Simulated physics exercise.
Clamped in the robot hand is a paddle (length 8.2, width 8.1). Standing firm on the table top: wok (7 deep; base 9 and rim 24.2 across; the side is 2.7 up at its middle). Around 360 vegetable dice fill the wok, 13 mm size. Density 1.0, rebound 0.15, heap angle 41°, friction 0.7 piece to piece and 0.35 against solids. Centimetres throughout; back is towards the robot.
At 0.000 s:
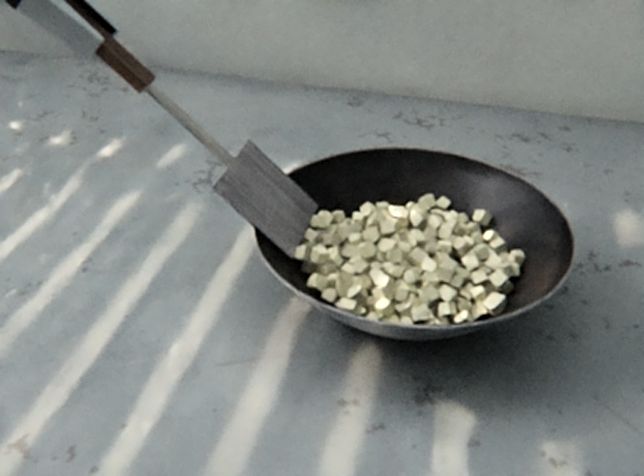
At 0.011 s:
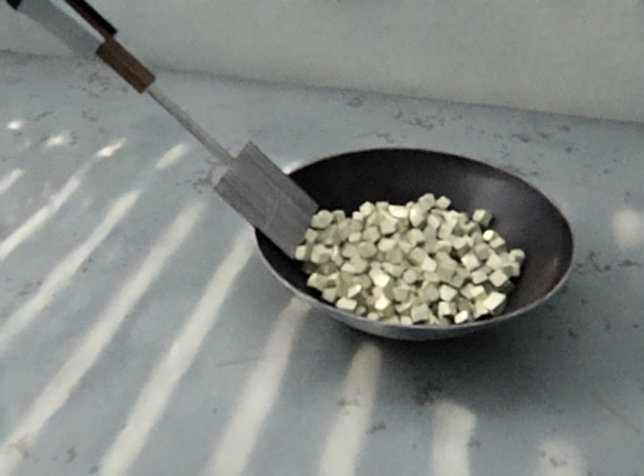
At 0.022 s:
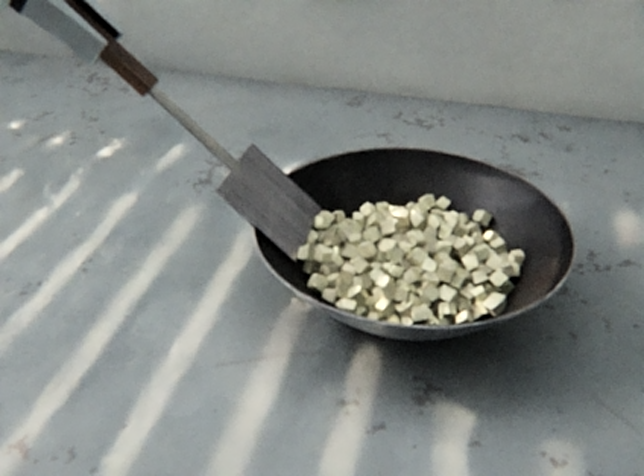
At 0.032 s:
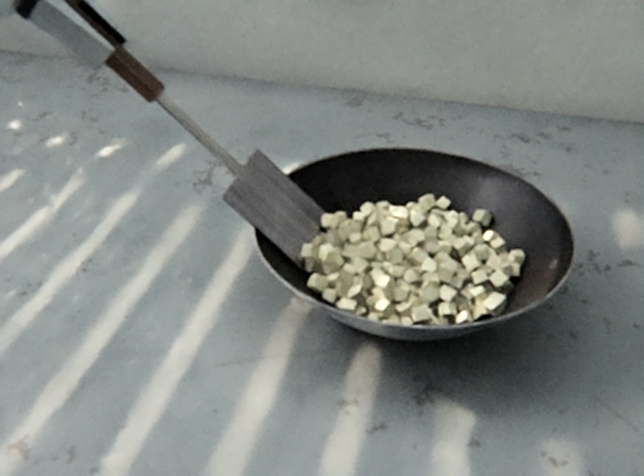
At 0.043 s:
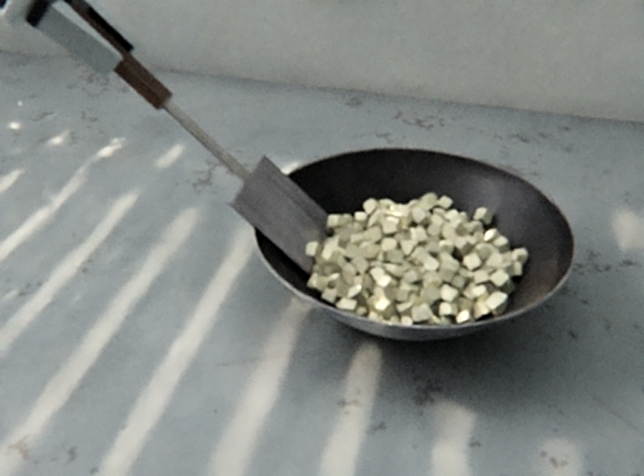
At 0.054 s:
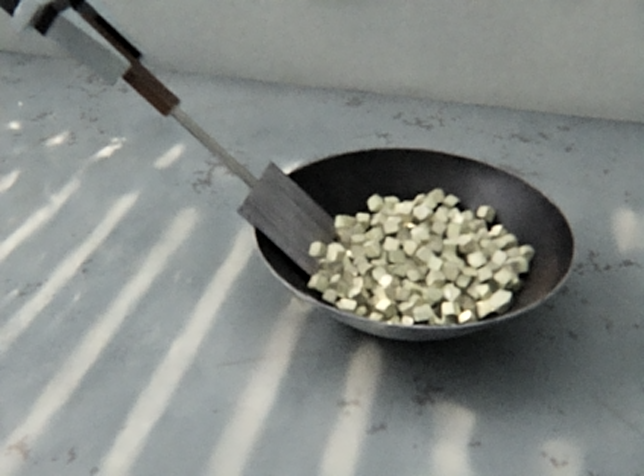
At the start, a robot hand holds a paddle against the left side of a dark wok heaped with pale green vegetable dice on a grey table. The paddle then slides slowly down and to the right into the wok, nudging the dice slightly rightward while the wok stays still.
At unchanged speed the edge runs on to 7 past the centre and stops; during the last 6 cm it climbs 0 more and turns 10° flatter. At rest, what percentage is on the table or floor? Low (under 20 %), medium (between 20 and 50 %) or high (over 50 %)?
On the table or floor the share is medium, between 20 and 50 %.
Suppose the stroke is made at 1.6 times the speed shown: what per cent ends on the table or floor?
Some 45 per cent.
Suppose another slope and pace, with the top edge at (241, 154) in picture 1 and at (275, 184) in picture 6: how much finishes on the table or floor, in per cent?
About 45 per cent.
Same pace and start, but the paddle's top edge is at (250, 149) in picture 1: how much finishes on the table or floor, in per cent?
Some 40 per cent.
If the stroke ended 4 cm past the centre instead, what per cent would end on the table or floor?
Then about 10 per cent.
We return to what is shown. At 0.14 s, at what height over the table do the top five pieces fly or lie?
Roughly 8 cm.
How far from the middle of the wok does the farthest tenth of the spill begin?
About 25 cm.
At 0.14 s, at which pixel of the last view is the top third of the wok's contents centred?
At about (493, 256).
After 0.14 s, sloping 42°, highest piece 8 above the table; 361 in the wok.
After 0.23 s, sloping 38°, highest piece 11 above the table; 342 in the wok, 19 on the blade or in flight.
After 0.48 s, sloping 32°, highest piece 9 above the table; 236 in the wok, 118 on the table or floor, 7 on the blade or in flight.
After 1.53 s, sloping 32°, highest piece 9 above the table; 235 in the wok, 126 on the table or floor.
In the end, 235 in the wok, 126 on the table or floor. That is 35 % on the table or floor.
